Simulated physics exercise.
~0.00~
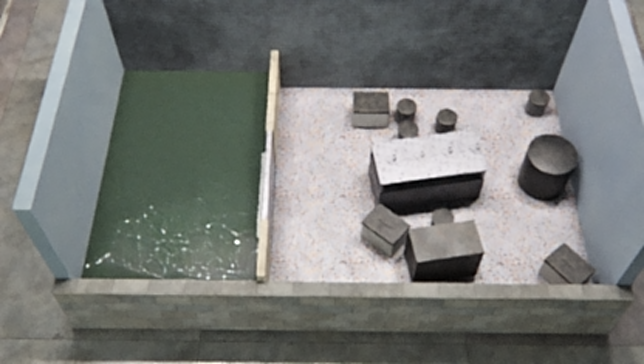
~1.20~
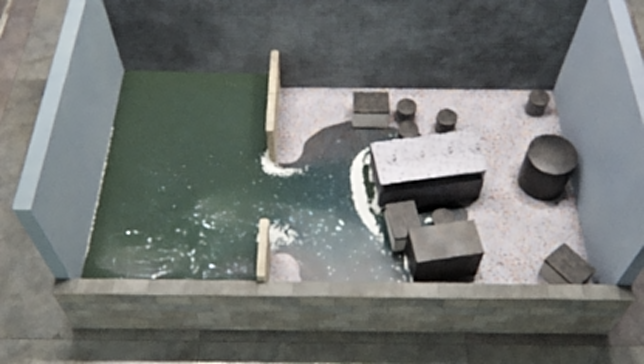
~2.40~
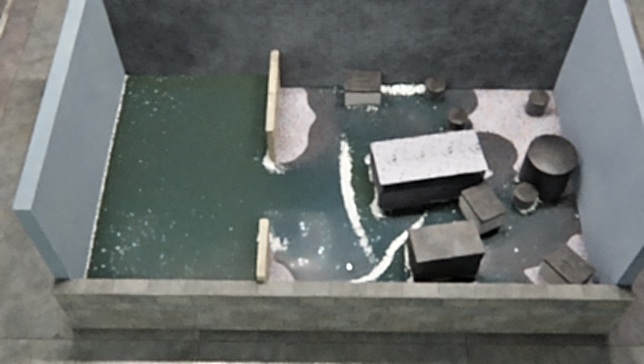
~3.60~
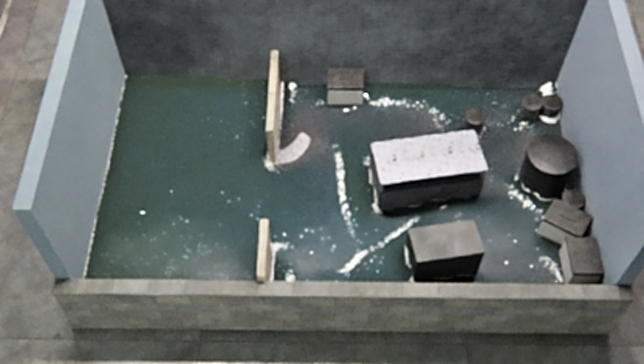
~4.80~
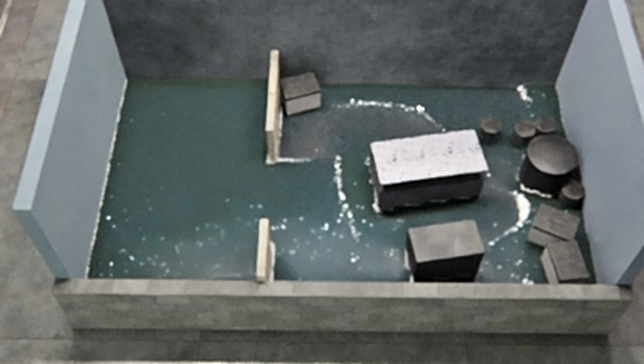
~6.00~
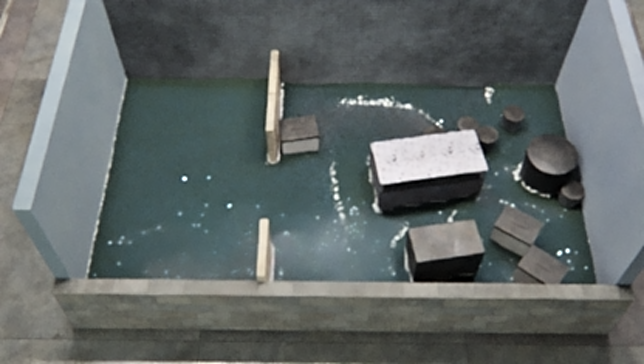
Dark green water burst through the middle of the dividing wall and spread over the pale floor of the right room, sweeping small boxes and round pails toward the right wall before they drifted back left, still upright, with both rooms flooded.
